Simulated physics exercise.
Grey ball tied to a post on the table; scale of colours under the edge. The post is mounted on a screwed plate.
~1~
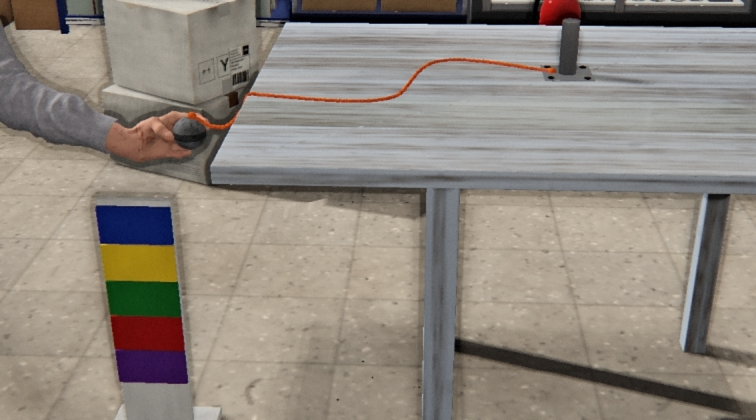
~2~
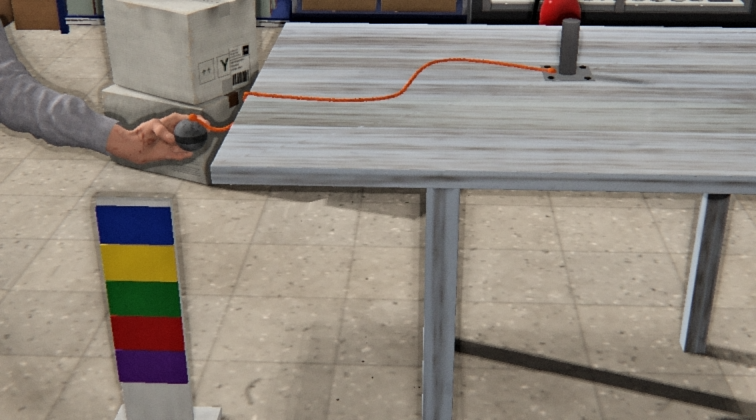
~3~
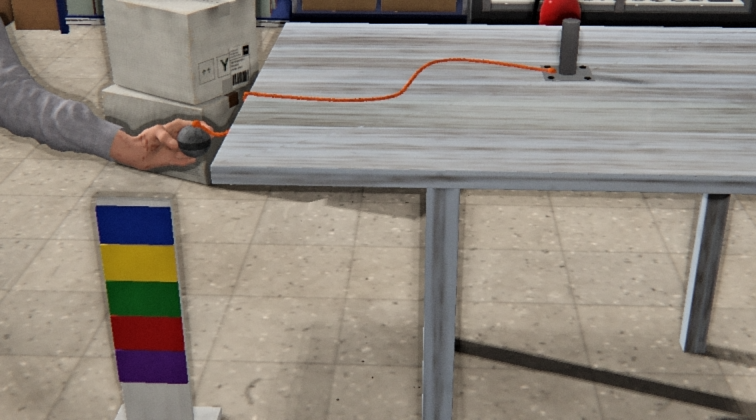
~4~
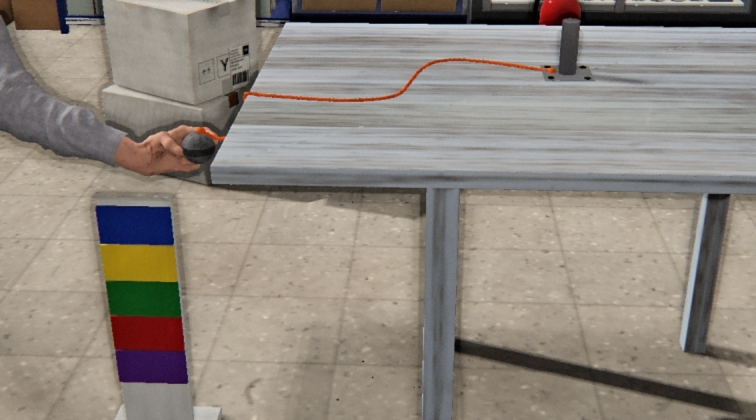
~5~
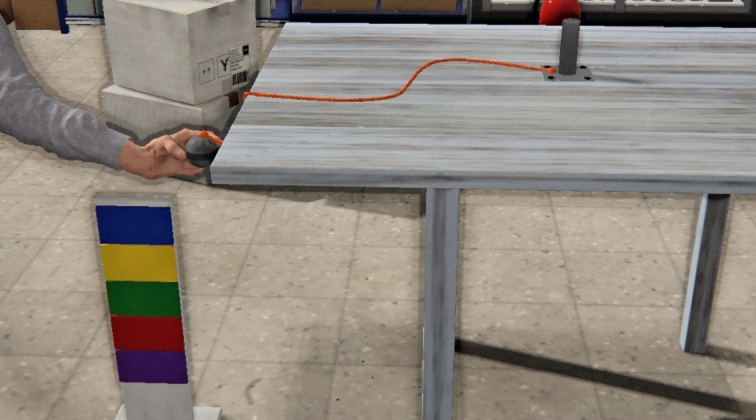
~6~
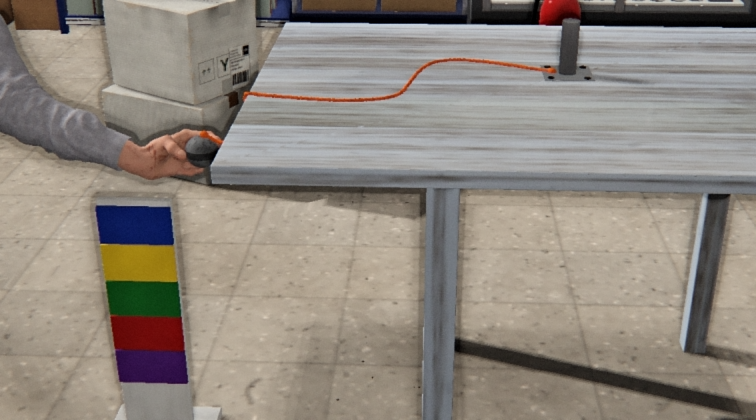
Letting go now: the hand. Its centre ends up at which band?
At the yellow one.
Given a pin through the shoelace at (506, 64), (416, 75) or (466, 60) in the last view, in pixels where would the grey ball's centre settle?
For the three tries you'd see (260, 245), (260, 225) and (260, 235).
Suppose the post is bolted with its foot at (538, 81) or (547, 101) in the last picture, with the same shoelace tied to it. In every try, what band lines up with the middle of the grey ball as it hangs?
First try: Green; second try: Green.
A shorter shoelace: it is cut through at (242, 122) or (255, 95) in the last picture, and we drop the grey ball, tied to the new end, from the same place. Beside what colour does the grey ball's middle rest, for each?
Blue; none, it hangs higher.
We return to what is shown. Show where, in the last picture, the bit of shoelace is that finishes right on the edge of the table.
It sits at about (341, 100).
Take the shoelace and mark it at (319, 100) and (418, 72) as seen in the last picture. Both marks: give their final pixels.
In that view they reach (253, 107) and (386, 79).
Soon after, ball near (253, 242); level with yellow.
After that, ball near (260, 256); level with yellow.
In the end, ball near (258, 258); level with yellow. The yellow one.
